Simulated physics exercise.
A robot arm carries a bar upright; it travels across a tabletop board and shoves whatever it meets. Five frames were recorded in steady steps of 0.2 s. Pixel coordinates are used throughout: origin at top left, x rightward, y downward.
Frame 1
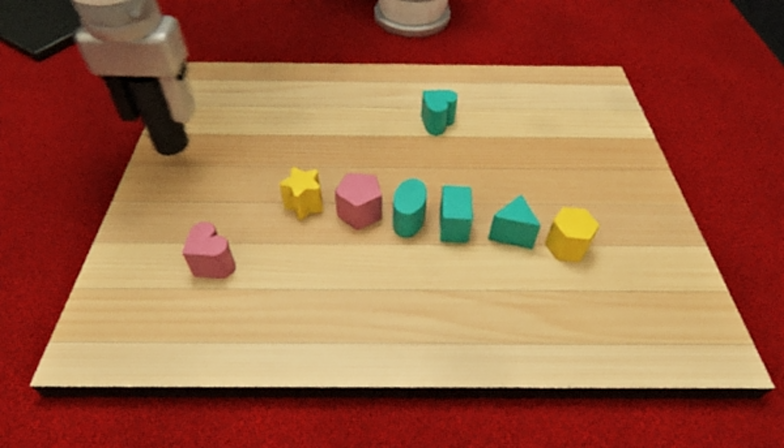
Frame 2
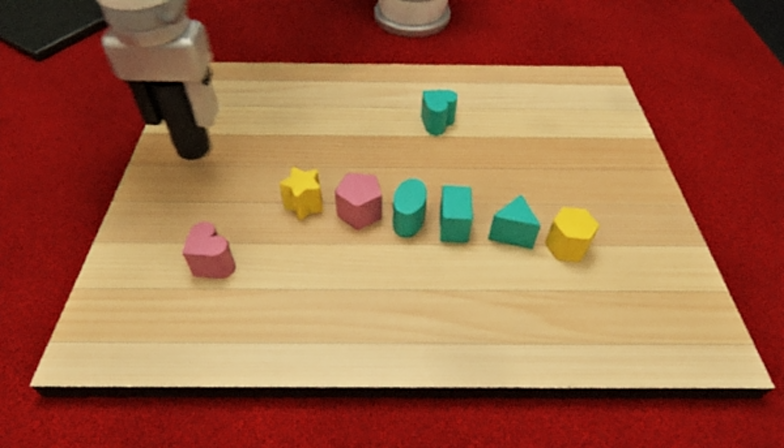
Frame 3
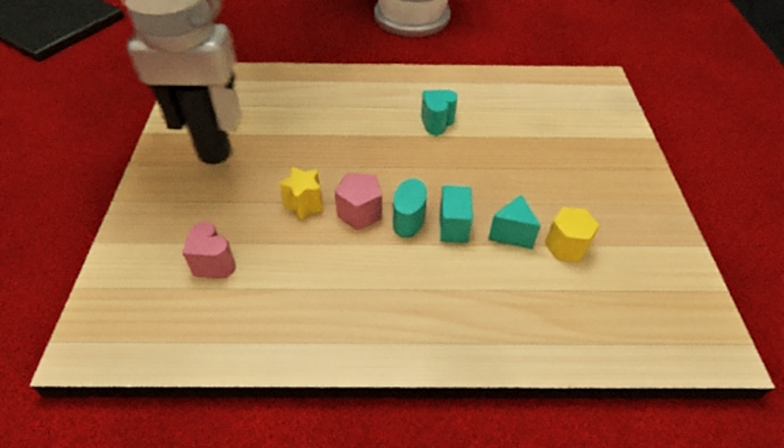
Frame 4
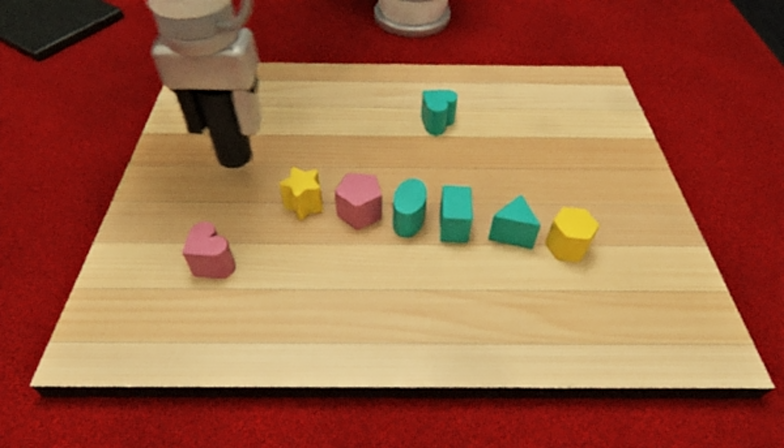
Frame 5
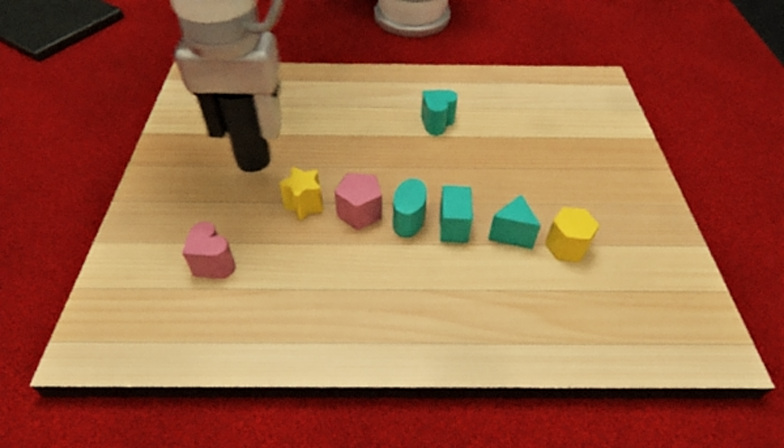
At first, a robotic arm with a dark bar at its tip hovers over the upper left of a wooden board, where a row of small yellow, pink and teal blocks sits. The bar then shifts steadily rightward and slightly downward, nearing the yellow star, while every block stays still.
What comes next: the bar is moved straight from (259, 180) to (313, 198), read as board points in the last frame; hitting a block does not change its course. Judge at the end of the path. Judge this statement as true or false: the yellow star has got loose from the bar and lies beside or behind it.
The statement is false.
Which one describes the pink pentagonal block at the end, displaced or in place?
It shifts.
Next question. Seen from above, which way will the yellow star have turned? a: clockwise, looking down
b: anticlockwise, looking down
I choose a.
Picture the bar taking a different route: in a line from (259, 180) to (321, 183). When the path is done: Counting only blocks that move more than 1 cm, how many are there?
Number moved: 1.
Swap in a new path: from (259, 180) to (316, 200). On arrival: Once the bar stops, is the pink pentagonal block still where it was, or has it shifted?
By the end it has moved.
The first path, step by step. Halfway along, bar at (283, 171); yellow star at (304, 182).
At the end, bar at (311, 179); yellow star at (326, 193), turned 30° clockwise; pink pentagonal block at (369, 191), turned 10° anticlockwise.
